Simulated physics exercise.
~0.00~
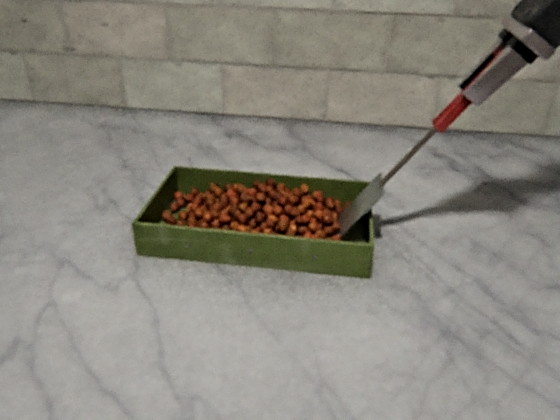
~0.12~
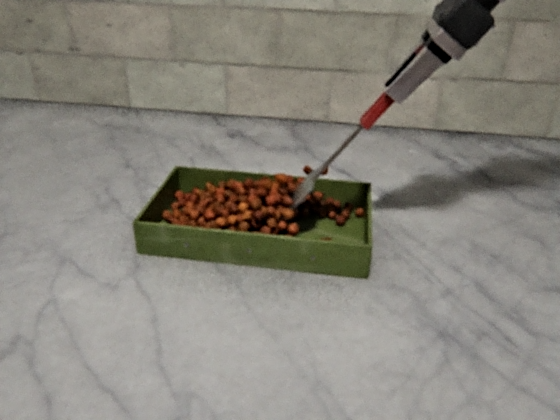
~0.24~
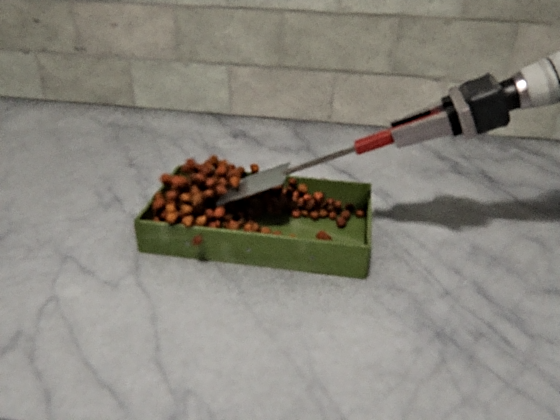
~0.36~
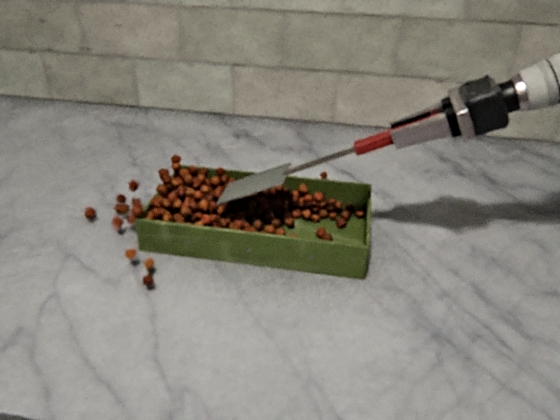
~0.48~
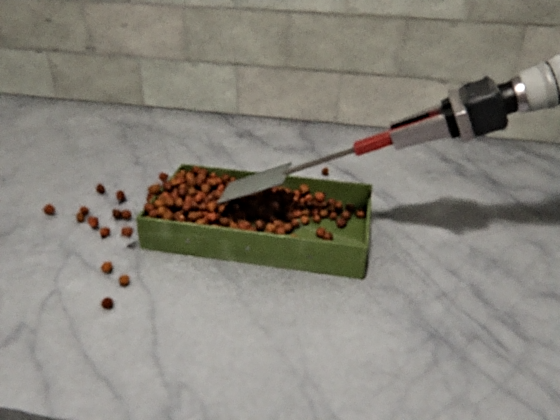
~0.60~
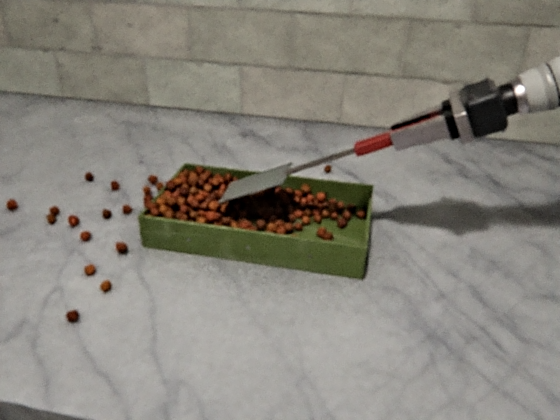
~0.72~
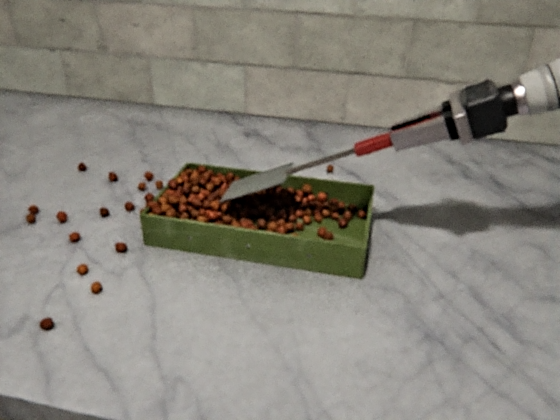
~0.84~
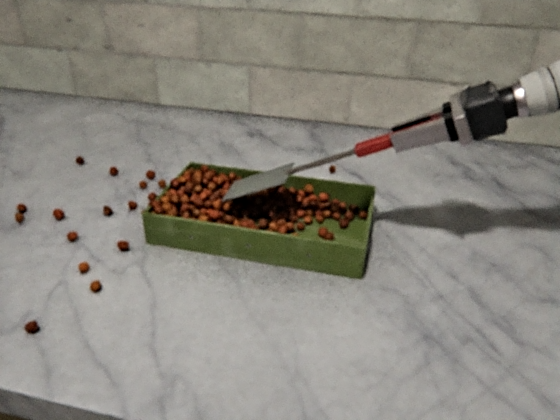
A green rectangular trough full of reddish-brown hazelnuts sits on a grey-veined marble surface before a pale brick wall, seen from the front and slightly above. A robot arm reaches in from the right, holding a flat metal paddle with a red section on its shaft at the trough's right end. The paddle sweeps left through the nuts, heaping them up, then tilts flatter and stops inside the trough. Several nuts spill over the left end and roll outward across the marble. At the end most remain in the trough, with a small number scattered to its left.
